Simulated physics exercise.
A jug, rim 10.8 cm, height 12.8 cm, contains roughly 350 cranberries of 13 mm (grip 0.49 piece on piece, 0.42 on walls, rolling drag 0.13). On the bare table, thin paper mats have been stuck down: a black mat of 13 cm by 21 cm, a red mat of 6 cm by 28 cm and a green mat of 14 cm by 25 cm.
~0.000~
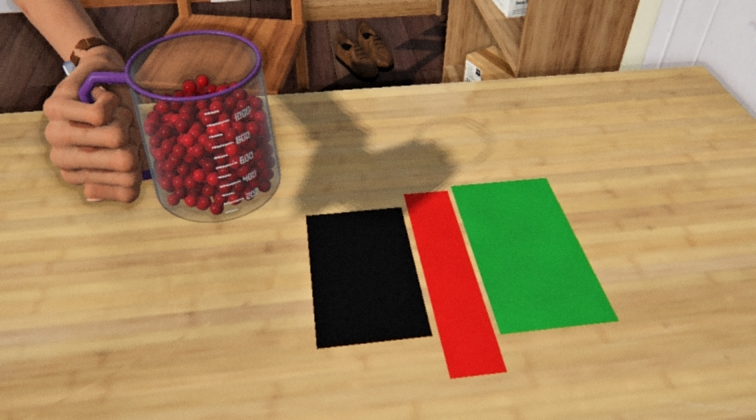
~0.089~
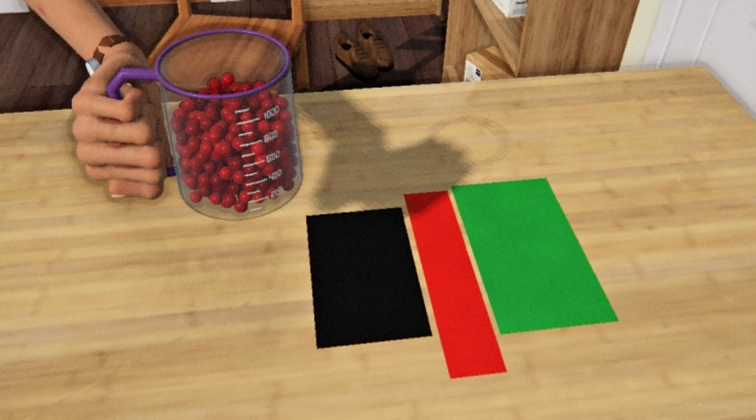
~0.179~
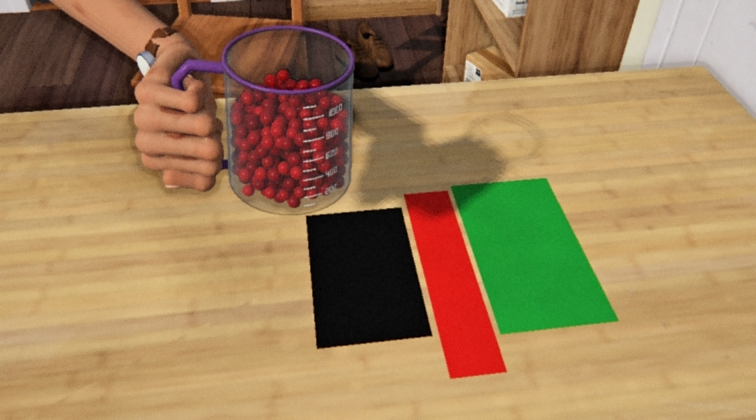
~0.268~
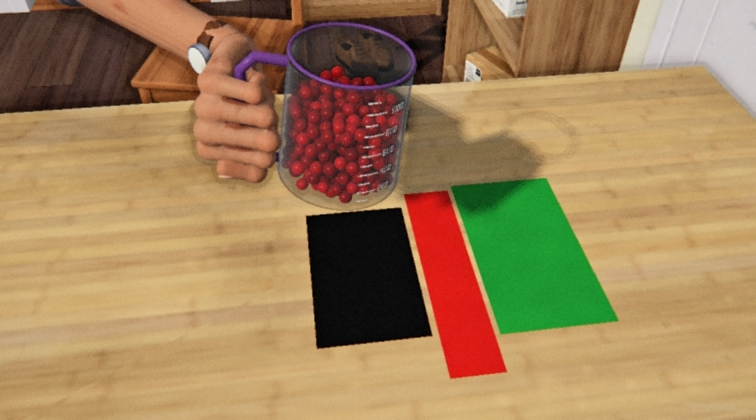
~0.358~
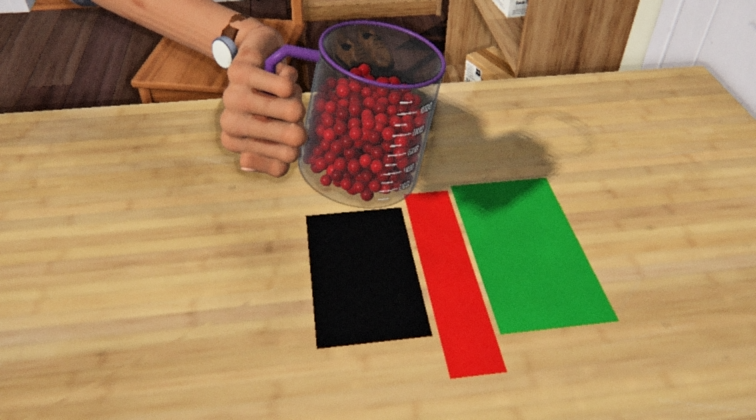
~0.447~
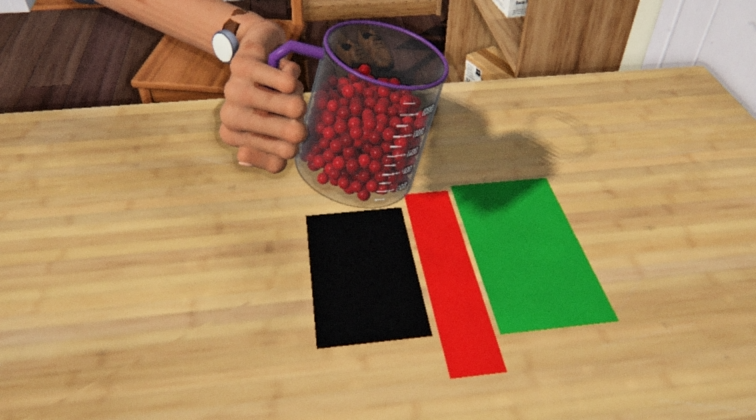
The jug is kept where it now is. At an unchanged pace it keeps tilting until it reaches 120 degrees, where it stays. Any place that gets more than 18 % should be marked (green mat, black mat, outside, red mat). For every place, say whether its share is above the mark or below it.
Going through them: Green mat is above the mark; black mat is below the mark; outside is below the mark; red mat is above the mark.
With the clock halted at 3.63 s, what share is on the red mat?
About 30 %.
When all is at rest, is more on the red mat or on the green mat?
Result: Larger amount on the green mat.
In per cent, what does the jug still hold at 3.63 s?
About 20 %.
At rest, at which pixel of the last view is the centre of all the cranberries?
Their centre ends up around (477, 262) in the last view.
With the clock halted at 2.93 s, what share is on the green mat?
About 0 % so far.
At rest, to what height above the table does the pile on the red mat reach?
3.0 cm or so.
Then, at 1.40 s, tilt 48 degrees; jug 100 %; middle of all pieces on or above the table near (353, 129).
After 2.20 s, tilt 77 degrees; jug 100 %; middle of all pieces on or above the table near (353, 127).
After 2.93 s, tilt 103 degrees; jug 95 %; middle of all pieces on or above the table near (354, 127).
After 3.63 s, tilt 120 degrees; red mat 30 %, outside 5 %, jug 20 %, green mat 30 %, black mat 5 %, in the air 5 %; middle of all pieces on or above the table near (455, 233).
In the end, at 4.6 s, red mat 30 %, outside 10 %, jug 0 %, green mat 45 %, black mat 10 %.
